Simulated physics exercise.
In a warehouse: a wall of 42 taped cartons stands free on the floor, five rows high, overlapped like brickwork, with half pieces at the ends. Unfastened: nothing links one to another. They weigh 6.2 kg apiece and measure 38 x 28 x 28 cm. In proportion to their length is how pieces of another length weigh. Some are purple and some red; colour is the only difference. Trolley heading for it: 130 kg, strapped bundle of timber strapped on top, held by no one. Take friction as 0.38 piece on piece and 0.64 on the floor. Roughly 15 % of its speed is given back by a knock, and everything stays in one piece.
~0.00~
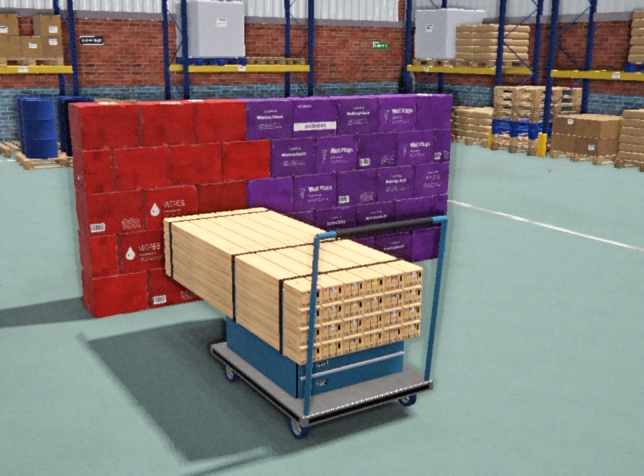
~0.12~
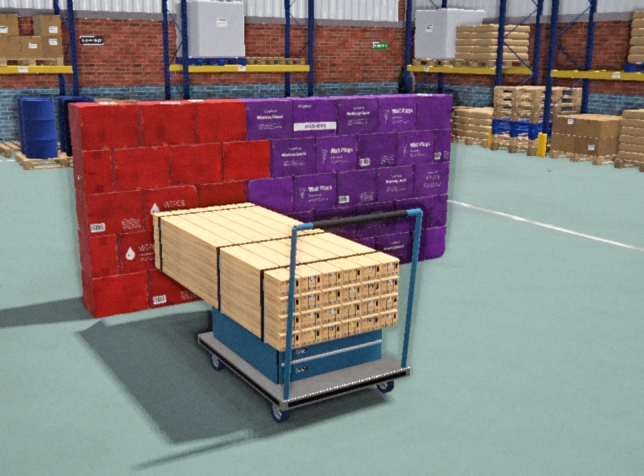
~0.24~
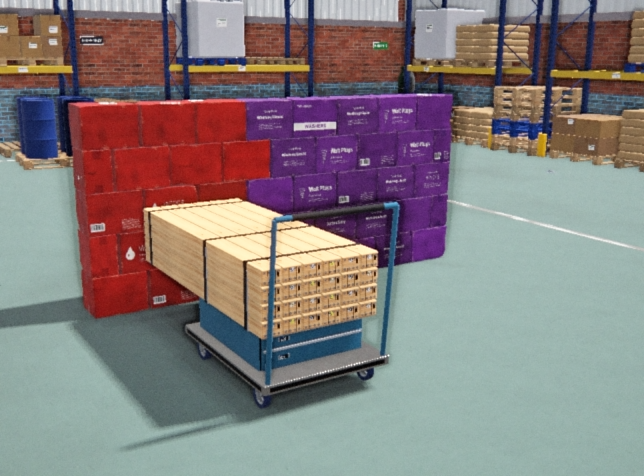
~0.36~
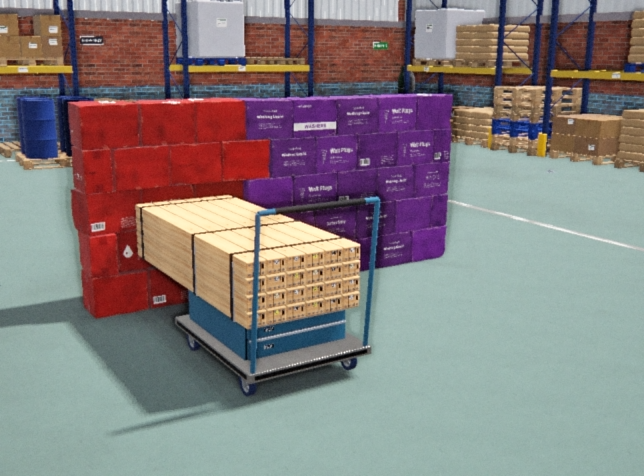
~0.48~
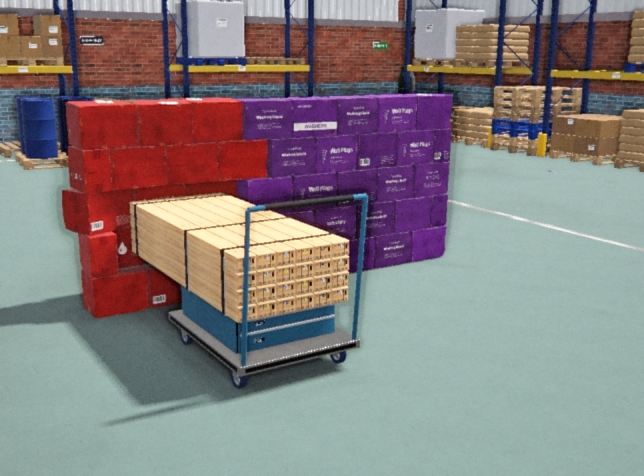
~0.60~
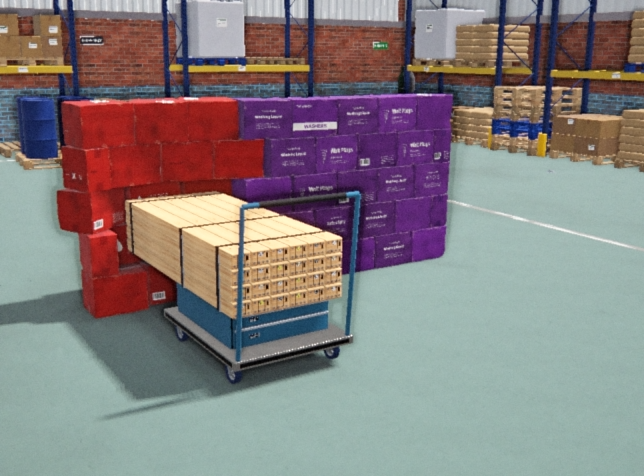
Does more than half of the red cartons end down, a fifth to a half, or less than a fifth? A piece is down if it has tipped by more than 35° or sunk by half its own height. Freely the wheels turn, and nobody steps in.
More than half of them end down.
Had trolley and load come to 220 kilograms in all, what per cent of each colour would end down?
That would leave purple at 20 and red at 90 per cent.
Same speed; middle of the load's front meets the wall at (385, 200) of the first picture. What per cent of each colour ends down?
Result - purple: 70 %; red: 0 %.
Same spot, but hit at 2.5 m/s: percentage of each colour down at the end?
The purple would finish 0 in a hundred down, the red 60 in a hundred.
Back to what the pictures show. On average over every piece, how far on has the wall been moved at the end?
Around 35 centimetres.
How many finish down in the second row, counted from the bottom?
It's 3 in that row.
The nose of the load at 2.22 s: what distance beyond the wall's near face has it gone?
At that instant, about 55 cm beyond.
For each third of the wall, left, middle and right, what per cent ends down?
Left 70 %, middle 50 %, right 0 %.
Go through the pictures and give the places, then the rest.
In the first picture (pixels give the middle of a visible side), load (167, 238) 48 cm short of the wall; top red carton (169, 125); top purple carton (270, 120); none has stirred.
The second picture shows load (157, 232) 29 cm short of the wall; top red carton (169, 125).
The third picture shows load (147, 226) 11 cm short of the wall; top red carton (169, 125).
The fourth picture shows load (138, 221) 51 mm into the wall's line; top red carton (169, 124); movement in 6 of them.
The fifth picture shows load (133, 218) 16 cm into the wall's line; top red carton (167, 125) 33 mm from its place; movement in 13 of them.
The sixth picture shows load (128, 217) 23 cm into the wall's line; top red carton (162, 123) 10 cm from its place; top purple carton (268, 120) 25 mm from its place; steepest lean 5°, the carton at (124, 201); movement in 15 of them.
After 0.88 s, load 33 cm past the wall's line, still rolling; none of the 17 red cartons down (0 of 42 in all colours); top red carton 35 cm from its place; top purple carton 7 cm from its place.
After 1.24 s, load 43 cm past the wall's line, still rolling; 9 of the 17 red cartons down (9 of 42 in all colours); top red carton 29° from how it stood, 27 cm lower; top purple carton 10° from how it stood.
After 1.66 s, load 50 cm past the wall's line, still rolling; 13 of the 17 red cartons down (14 of 42 in all colours); top red carton upside down; top purple carton 31° from how it stood, 16 cm lower.
After 2.22 s, load 55 cm past the wall's line, stopped; 13 of the 17 red cartons down (17 of 42 in all colours); top red carton on its side; top purple carton on its side.
In the end (3.2 s), load 56 cm past the wall's line, stopped; 13 of the 17 red cartons down (17 of 42 in all colours); top red carton on its side; top purple carton upside down. That is 76 per cent. From the last view, middles, top red carton near (49, 237), top purple carton near (268, 215).
